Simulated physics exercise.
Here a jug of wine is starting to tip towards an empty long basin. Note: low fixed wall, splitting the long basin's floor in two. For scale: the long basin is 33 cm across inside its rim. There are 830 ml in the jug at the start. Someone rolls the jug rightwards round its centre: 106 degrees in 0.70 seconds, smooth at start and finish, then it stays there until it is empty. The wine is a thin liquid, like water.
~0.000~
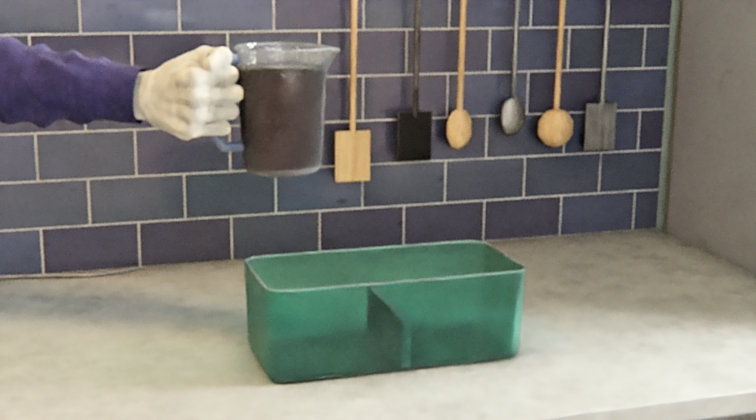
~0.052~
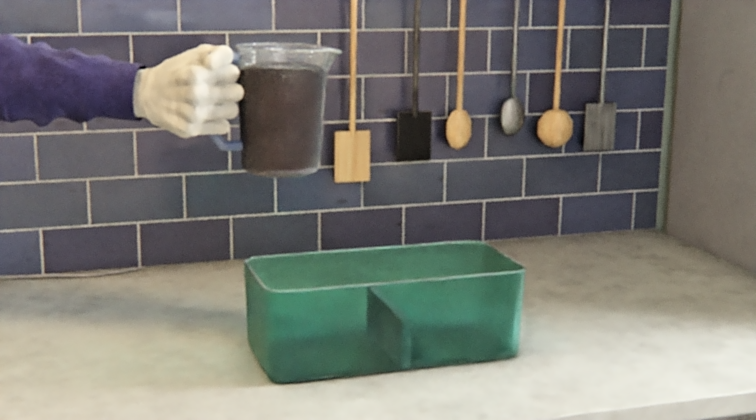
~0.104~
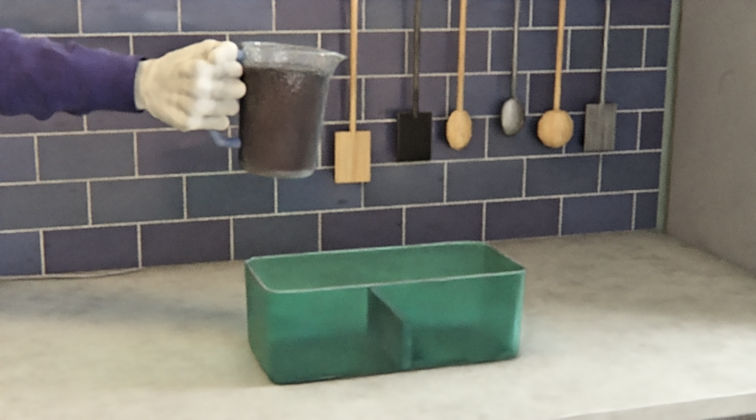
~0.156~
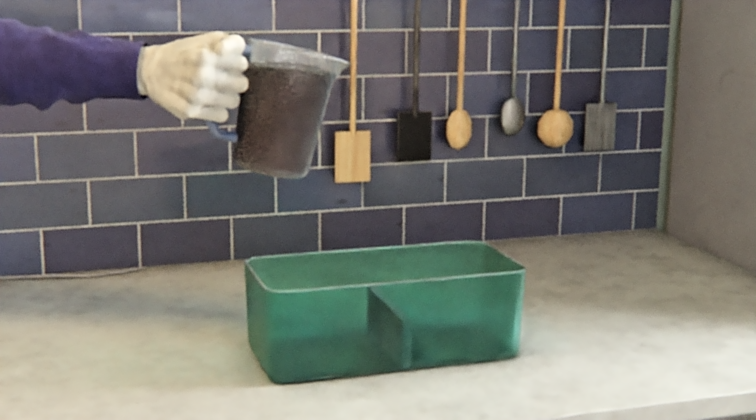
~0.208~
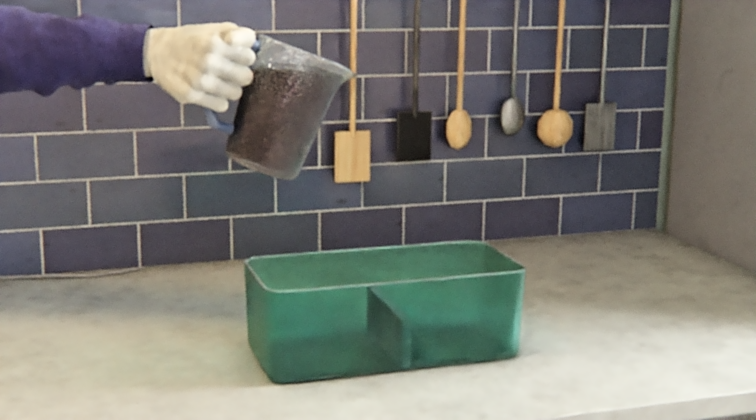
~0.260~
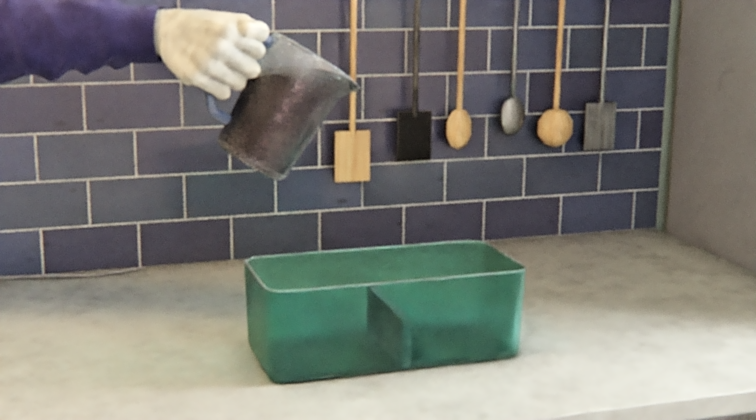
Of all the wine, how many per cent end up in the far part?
Roughly 83 per cent.
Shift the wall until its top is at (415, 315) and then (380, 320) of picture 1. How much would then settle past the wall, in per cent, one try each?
Result: 35 per cent, then 90 per cent.
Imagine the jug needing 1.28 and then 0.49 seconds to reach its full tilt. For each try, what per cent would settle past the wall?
It comes to 85 per cent, and then 80 per cent.
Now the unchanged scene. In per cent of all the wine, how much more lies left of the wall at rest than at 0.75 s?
Around 10 in a hundred.
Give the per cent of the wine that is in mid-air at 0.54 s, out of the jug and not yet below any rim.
Near 28 per cent of it all.
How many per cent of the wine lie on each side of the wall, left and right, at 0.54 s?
0 on the left, 9 on the right, roughly.
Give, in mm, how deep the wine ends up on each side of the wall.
Some 4 mm on the left and 32 mm on the right.
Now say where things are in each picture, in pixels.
The first frame shows tilt 0°; pouring edge (340, 48); surface from (239, 67) to (323, 65); the long basin's rim runs from (255, 276) to (505, 256); the wall's top is at (388, 303).
The second frame shows tilt 1°; pouring edge (341, 50); surface from (239, 66) to (323, 66).
The third frame shows tilt 6°; pouring edge (346, 55); surface from (243, 65) to (326, 68).
The fourth frame shows tilt 12°; pouring edge (351, 63); surface from (247, 65) to (332, 70).
The fifth frame shows tilt 21°; pouring edge (356, 74); surface from (246, 85) to (342, 73).
The sixth frame shows tilt 32°; pouring edge (361, 88); surface from (242, 95) to (351, 78).
Then, 0.54 s in, the tilt is 93° and 64 per cent is still to pour, 0 is left of the wall and 9 right of it.
Then, 0.75 s in, the tilt is 106° and 19 per cent is still to pour, 5 is left of the wall and 50 right of it.
Then, 0.96 s in, the tilt is 106° and 3 per cent is still to pour, 10 is left of the wall and 79 right of it.
Then, 1.20 s in, the tilt is 106° and 0 per cent is still to pour, 14 is left of the wall and 83 right of it.
Finally, 14 per cent lies left of the wall, 83 right of it and 3 outside.
